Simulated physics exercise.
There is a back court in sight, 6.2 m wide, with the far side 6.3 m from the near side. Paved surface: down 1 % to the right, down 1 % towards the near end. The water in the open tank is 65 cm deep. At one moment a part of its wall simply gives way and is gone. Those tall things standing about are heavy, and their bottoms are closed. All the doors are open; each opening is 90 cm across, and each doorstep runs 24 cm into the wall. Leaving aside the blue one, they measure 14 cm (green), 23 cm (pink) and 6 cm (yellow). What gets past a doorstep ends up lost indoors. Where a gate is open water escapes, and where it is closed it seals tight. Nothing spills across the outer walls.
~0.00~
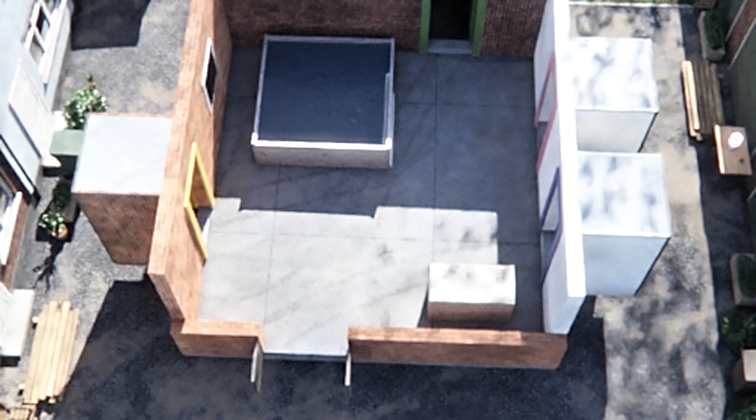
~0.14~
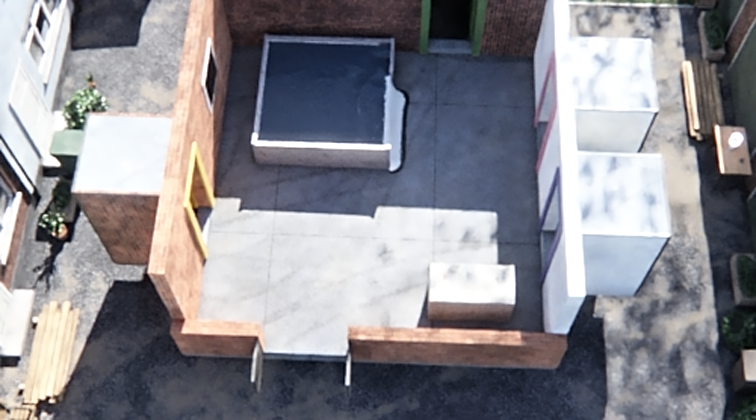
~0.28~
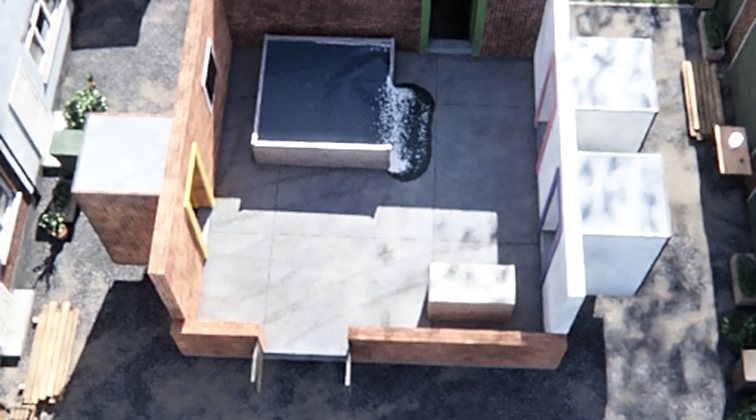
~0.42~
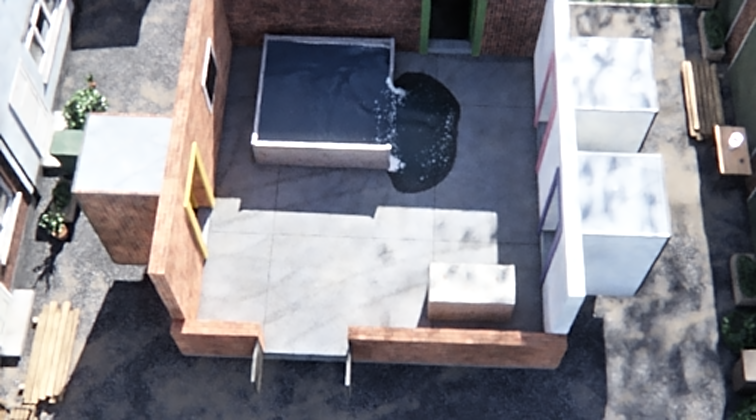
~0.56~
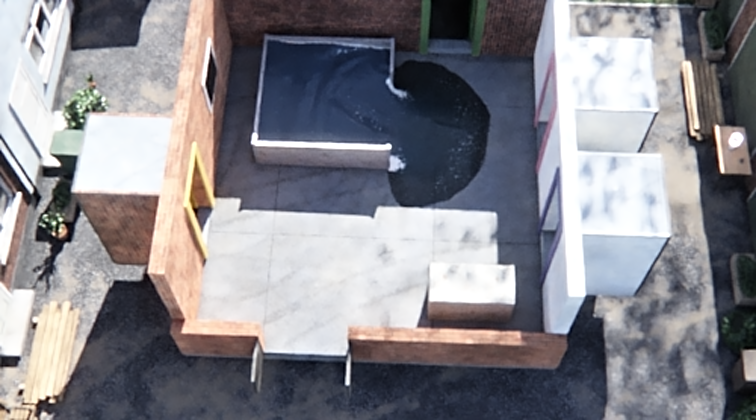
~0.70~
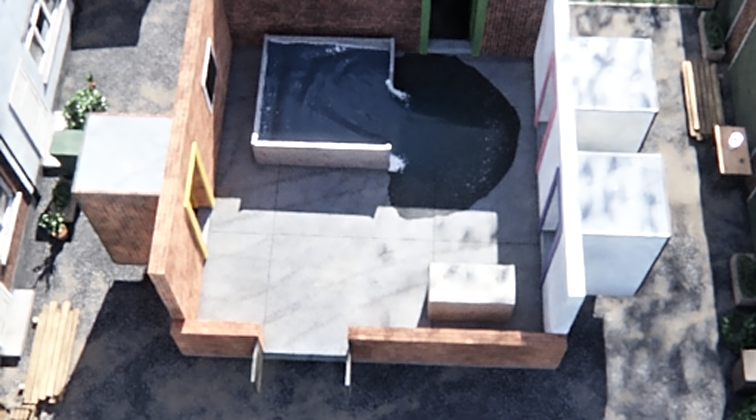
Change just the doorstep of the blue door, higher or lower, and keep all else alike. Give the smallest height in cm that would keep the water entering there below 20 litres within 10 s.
Roughly 20 cm.
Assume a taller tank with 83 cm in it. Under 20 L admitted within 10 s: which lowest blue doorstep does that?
25 cm.
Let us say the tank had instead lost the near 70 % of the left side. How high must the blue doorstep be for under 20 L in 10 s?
Then it needs around 8.0 cm.
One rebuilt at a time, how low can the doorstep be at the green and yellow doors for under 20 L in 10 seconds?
About 8.0 cm at green and about 8.5 cm at yellow.
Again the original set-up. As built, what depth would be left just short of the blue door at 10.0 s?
The depth there is around 15.0 cm.
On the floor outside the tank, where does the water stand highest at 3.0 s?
About (541, 350).
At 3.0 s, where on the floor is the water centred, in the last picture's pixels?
Roughly (419, 146).
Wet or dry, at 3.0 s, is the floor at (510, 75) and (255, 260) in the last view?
First soaked, then untouched.
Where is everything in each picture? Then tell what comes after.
The open tank at (326, 93) is whole and still, 65 cm deep; the blue door at (549, 233) is dry, in the first frame.
Water pours out at (388, 121) and has run 0.3 m, to (401, 161); about 9 cm deep outside, 65 cm at the back, in the second frame.
The front is at (430, 112), 0.8 m from the gap at (388, 123); 1.4 m2 of floor is wet, 65 cm left at the back, in the third frame.
The gap is at (388, 123), the front 1.3 m out at (454, 123); the back of the open tank holds 65 cm, in the fourth frame.
Water pours out at (388, 124) and has run 1.9 m, to (485, 124); about 7 cm deep outside, 65 cm at the back, in the fifth frame.
The gap is at (388, 124), the front 2.5 m out at (515, 130); the back of the open tank holds 61 cm; the blue door at (549, 233), 3.9 m from the gap, is still 1.7 m from the nearest water, in the sixth frame.
After 1.4 s water covers 35 % of the floor, deepest (38 cm) near (535, 171); it has not reached the blue door.
After 3.0 s water covers 45 % of the floor, deepest (50 cm) near (541, 350); 21 cm at the blue door, 2 litres in over its 21 cm doorstep.
After 10.0 s water covers 95 % of the floor, deepest (17 cm) near (531, 349); 15 cm at the blue door, 12 litres in over its 21 cm doorstep.
At the blue door as built, the water arrived by 1.6 s and peaked near 24 cm at 6.2 s.
With a doorstep of 17 cm, 49 litres would have come in within the 10 s; with 22.5 cm, 6 litres. So under 20 litres takes about 20 cm.
